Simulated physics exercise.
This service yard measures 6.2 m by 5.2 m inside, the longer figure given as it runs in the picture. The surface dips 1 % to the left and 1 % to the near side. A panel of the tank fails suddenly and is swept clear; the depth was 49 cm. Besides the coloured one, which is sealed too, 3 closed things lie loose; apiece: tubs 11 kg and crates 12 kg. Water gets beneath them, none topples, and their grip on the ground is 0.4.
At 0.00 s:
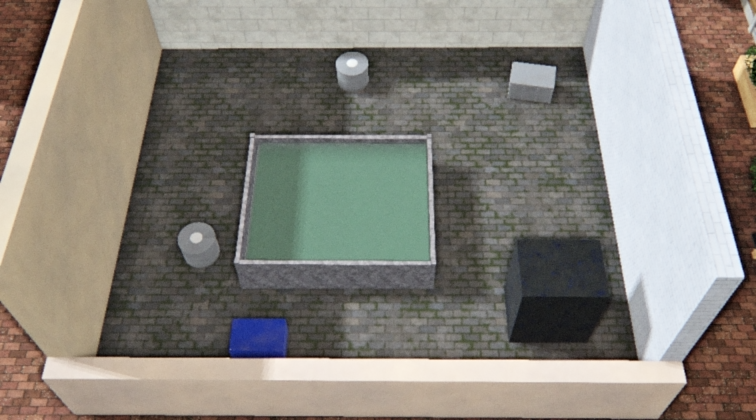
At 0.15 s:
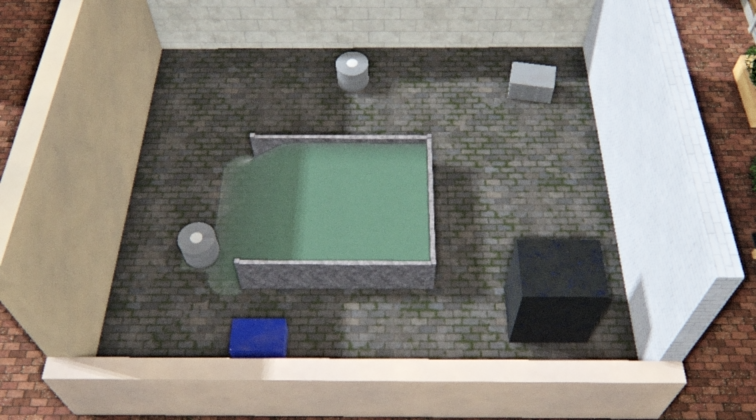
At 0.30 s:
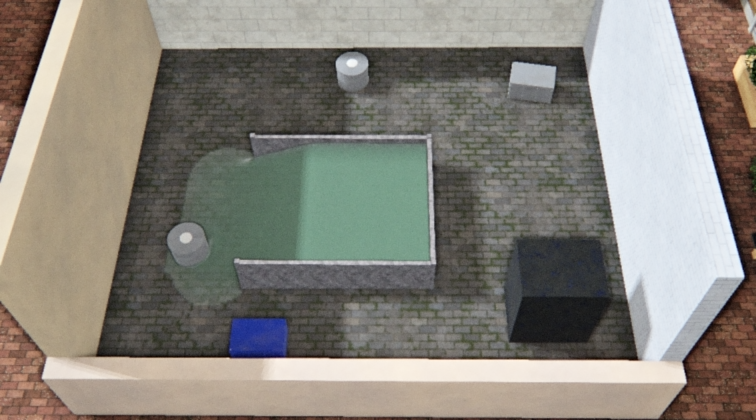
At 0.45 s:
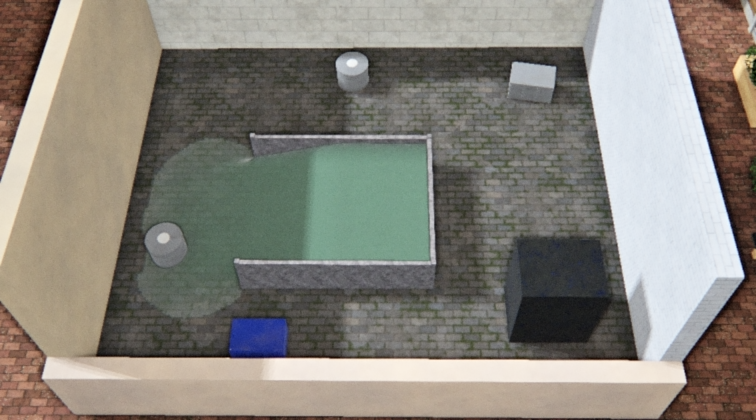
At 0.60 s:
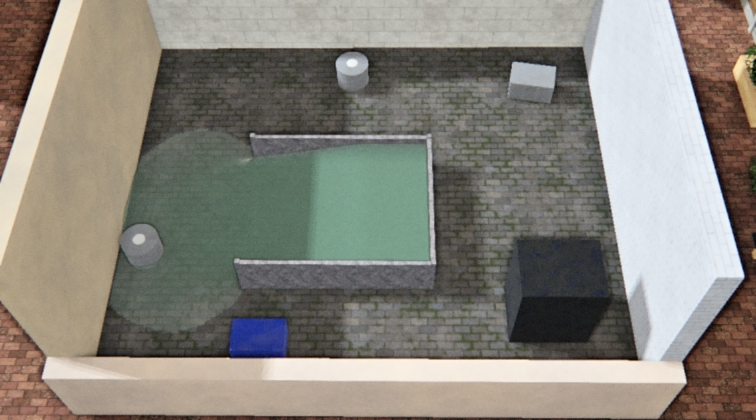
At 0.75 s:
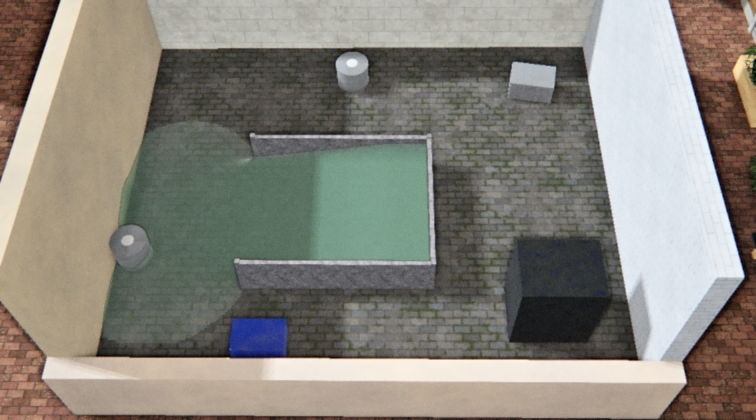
In a walled, paved yard, a rectangular tank of green water stands among two grey tubs, a pale crate, a blue crate and a large dark block. The tank's left side disappears and water spreads out leftward in a rounded sheet, carrying the nearer tub to the left wall while everything else stays put.
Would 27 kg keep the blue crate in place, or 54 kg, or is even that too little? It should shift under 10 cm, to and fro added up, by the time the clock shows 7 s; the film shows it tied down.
For it, neither load is enough.
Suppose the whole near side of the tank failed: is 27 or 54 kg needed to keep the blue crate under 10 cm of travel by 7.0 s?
Then neither load is enough.
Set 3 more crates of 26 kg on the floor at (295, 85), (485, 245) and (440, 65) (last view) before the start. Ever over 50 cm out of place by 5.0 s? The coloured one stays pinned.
In turn: Under, less, under.
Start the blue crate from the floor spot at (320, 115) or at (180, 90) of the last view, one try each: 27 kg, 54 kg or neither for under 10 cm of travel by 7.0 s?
In turn: The smaller is enough; neither holds.
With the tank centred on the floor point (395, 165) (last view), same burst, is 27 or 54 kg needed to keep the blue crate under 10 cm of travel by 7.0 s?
Then neither load is enough.
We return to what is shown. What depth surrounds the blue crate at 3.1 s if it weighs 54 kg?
About 9 cm.
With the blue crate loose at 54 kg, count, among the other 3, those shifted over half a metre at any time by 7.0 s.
3 of them.
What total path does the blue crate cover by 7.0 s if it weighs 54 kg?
About 60 cm.
After 1.4 s the blue crate would be 0 cm from its start with 27 kg and 0 cm from its start with 54 kg; 0 cm of water round it then.
After 3.1 s the blue crate would be 69 cm from its start with 27 kg and 20 cm from its start with 54 kg; 9 cm of water round it then.
After 4.9 s the blue crate would be 261 cm from its start with 27 kg and 63 cm from its start with 54 kg; 10 cm of water round it then.
After 7.0 s the blue crate would be 261 cm from its start with 27 kg and 63 cm from its start with 54 kg; 7 cm of water round it then.
